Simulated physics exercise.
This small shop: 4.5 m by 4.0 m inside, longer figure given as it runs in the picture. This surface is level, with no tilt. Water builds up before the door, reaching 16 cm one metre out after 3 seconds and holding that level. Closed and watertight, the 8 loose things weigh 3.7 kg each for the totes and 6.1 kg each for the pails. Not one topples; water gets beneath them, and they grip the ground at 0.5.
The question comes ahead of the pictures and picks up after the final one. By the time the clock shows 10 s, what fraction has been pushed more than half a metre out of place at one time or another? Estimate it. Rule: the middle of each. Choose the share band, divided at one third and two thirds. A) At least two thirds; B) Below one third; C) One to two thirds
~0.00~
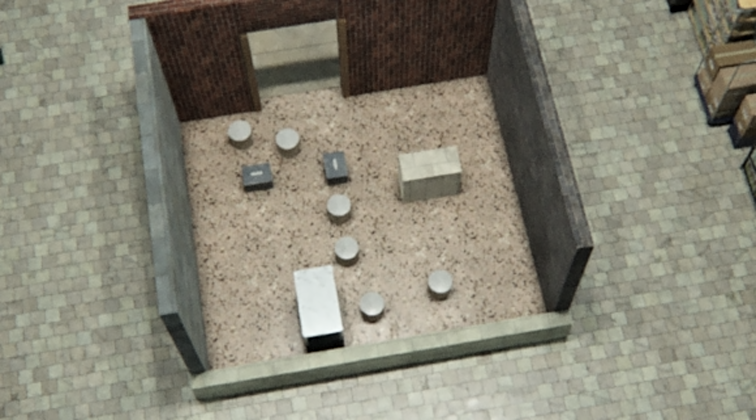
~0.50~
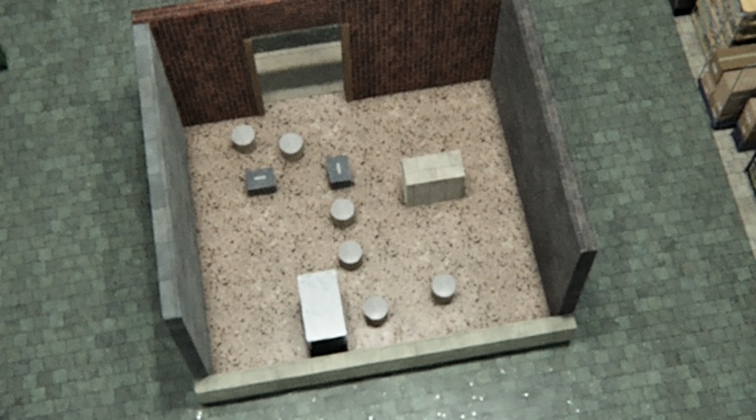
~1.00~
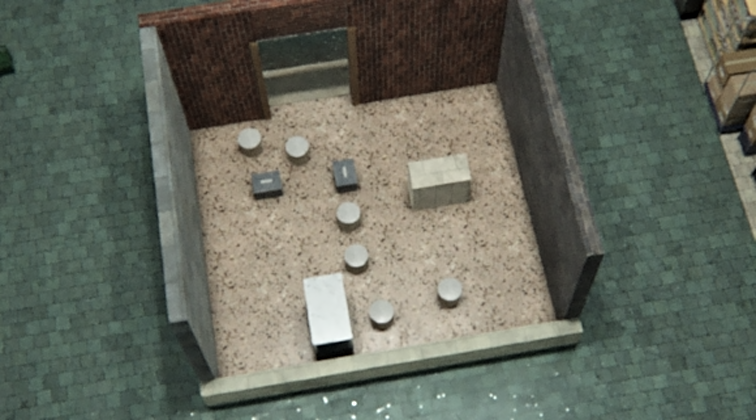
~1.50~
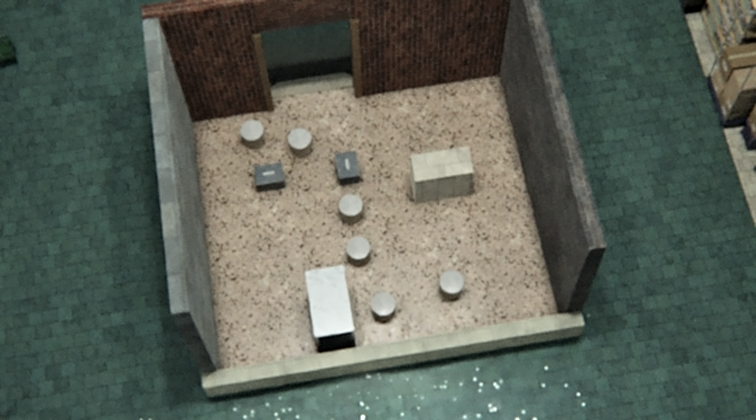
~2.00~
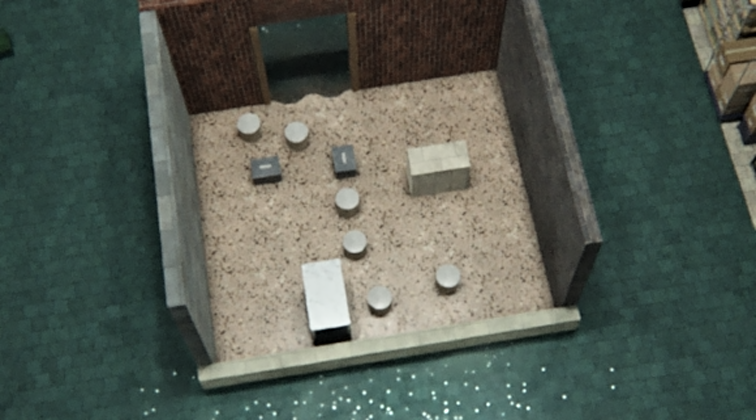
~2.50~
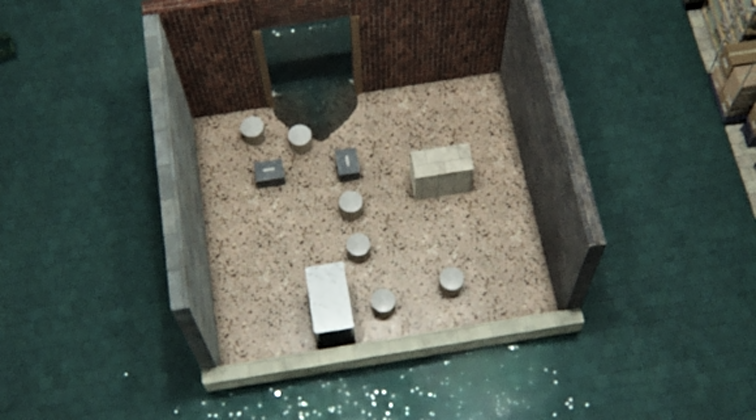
One to two thirds.
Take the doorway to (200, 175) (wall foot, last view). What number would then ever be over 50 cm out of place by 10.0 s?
Then it comes to 5.
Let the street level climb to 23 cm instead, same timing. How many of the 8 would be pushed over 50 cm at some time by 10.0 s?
That would give 7.
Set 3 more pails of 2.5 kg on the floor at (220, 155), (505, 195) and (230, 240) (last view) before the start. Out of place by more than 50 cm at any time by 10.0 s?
In that order: Under, short of it, past it.
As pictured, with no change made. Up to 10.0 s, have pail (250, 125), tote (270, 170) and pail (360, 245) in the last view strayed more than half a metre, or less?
Result, in order: Stayed within / exceeded / stayed within.
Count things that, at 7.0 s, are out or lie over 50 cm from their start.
Count: 3.
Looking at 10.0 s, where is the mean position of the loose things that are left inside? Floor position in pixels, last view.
Near (361, 262).
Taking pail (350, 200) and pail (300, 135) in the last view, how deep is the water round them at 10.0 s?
Roughly 7 and 7 cm.
After 3.5 s 0 of 8 are over 50 cm from their spots; 0 afloat.
After 4.5 s 2 of 8 are over 50 cm from their spots; 0 afloat.
After 7.0 s 3 of 8 are over 50 cm from their spots; 1 afloat.
After 10.0 s 3 of 8 are over 50 cm from their spots, and 3 have been at some point; 2 afloat.
